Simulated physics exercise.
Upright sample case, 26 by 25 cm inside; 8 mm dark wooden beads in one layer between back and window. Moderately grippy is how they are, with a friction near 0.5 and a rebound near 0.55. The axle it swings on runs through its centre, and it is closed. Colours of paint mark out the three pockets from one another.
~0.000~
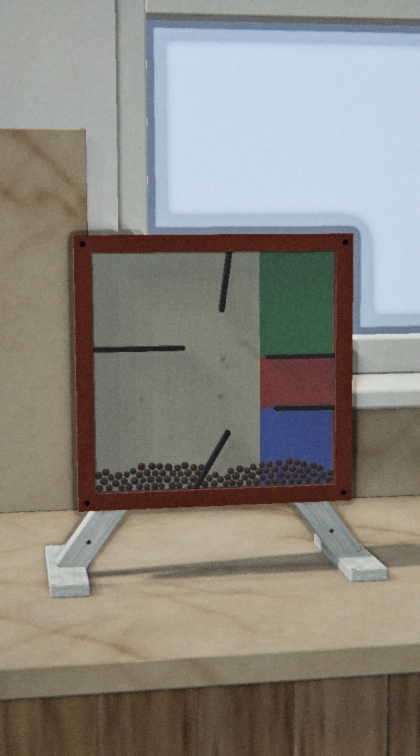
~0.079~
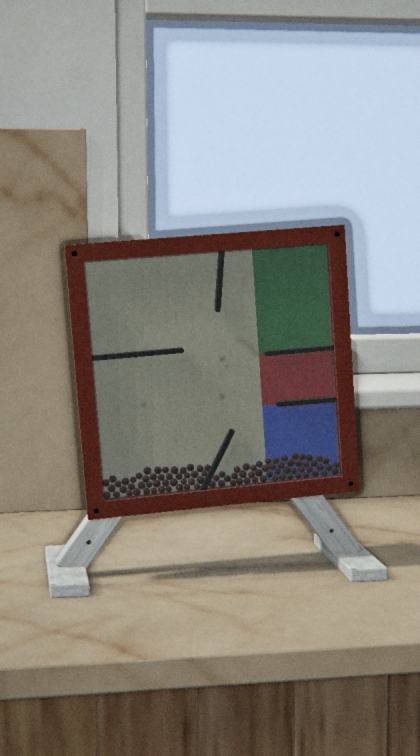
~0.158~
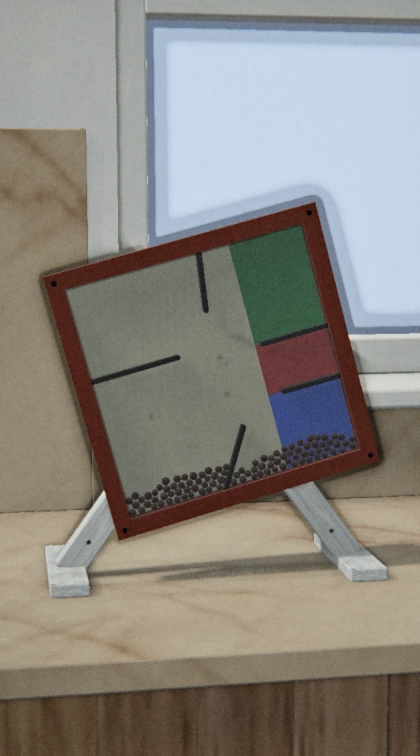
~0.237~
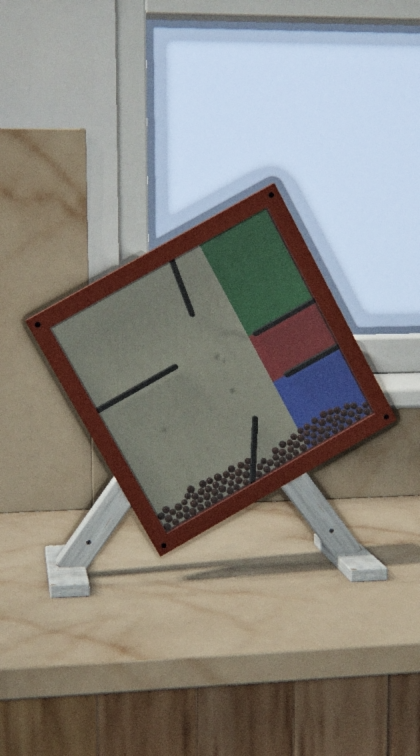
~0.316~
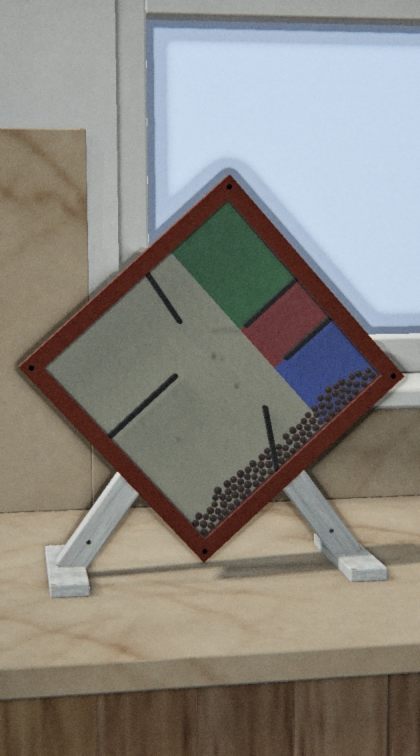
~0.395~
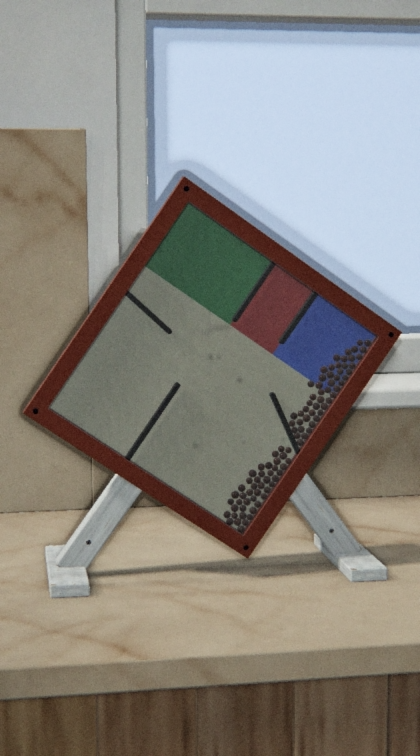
On a pale marbled counter before a bright window, seen straight on, a square case stands on two splayed grey feet. Its dark red frame holds a grey panel with dark bars, green, red and blue patches stacked at right, and small brown beads along the bottom. The case turns steadily anticlockwise, the beads banking along its lower right side into the blue patch, while the camera stays still.
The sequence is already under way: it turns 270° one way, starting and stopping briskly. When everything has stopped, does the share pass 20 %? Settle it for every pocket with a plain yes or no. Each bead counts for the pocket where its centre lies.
Red pocket - yes; blue pocket - no; green pocket - yes.
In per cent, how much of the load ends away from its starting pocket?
About 100 per cent.
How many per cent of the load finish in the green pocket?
That comes to near 45 percent.
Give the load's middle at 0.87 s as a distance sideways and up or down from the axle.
It sits around 8 cm to the right and around 1 cm up.
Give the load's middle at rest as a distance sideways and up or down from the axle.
About 5 cm right and 9 cm below.
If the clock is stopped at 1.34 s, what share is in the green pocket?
Roughly 25 percent.
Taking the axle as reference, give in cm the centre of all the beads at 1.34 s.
About 3 cm right and 3 cm below.
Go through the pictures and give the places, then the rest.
In the first frame, level; about 90 beads; load centre (216, 476); top bead (289, 461); red (296, 382), blue (296, 446), green (297, 304).
In the second frame, turned 4° anticlockwise; load centre (222, 475); top bead (295, 456).
In the third frame, turned 15° anticlockwise; load centre (242, 471); top bead (335, 436); wall ends (262, 344), (283, 391), (243, 427), (206, 310), (178, 357).
In the fourth frame, turned 28° anticlockwise; load centre (264, 462); top bead (365, 405).
In the fifth frame, turned 42° anticlockwise; load centre (282, 449); top bead (368, 371).
In the sixth frame, turned 55° anticlockwise; load centre (294, 437); top bead (360, 343); red (273, 309), blue (324, 345), green (208, 264).
After 0.87 s, it stands 135° anticlockwise; the beads' middle is 8 cm right of and 1 cm above the centre; nothing in the marked areas.
After 1.34 s, it has come round 215° anticlockwise; the beads' middle is 3 cm right of and 3 cm below the centre; red 15 %, green 25 %.
After 1.74 s, it has come round 270° anticlockwise; the beads' middle is 5 cm right of and 9 cm below the centre; red 45 %, green 45 %.
At rest by 2.4 s, it has come round 270° anticlockwise; red 45 %, blue 0 %, green 45 %, elsewhere 10 %.
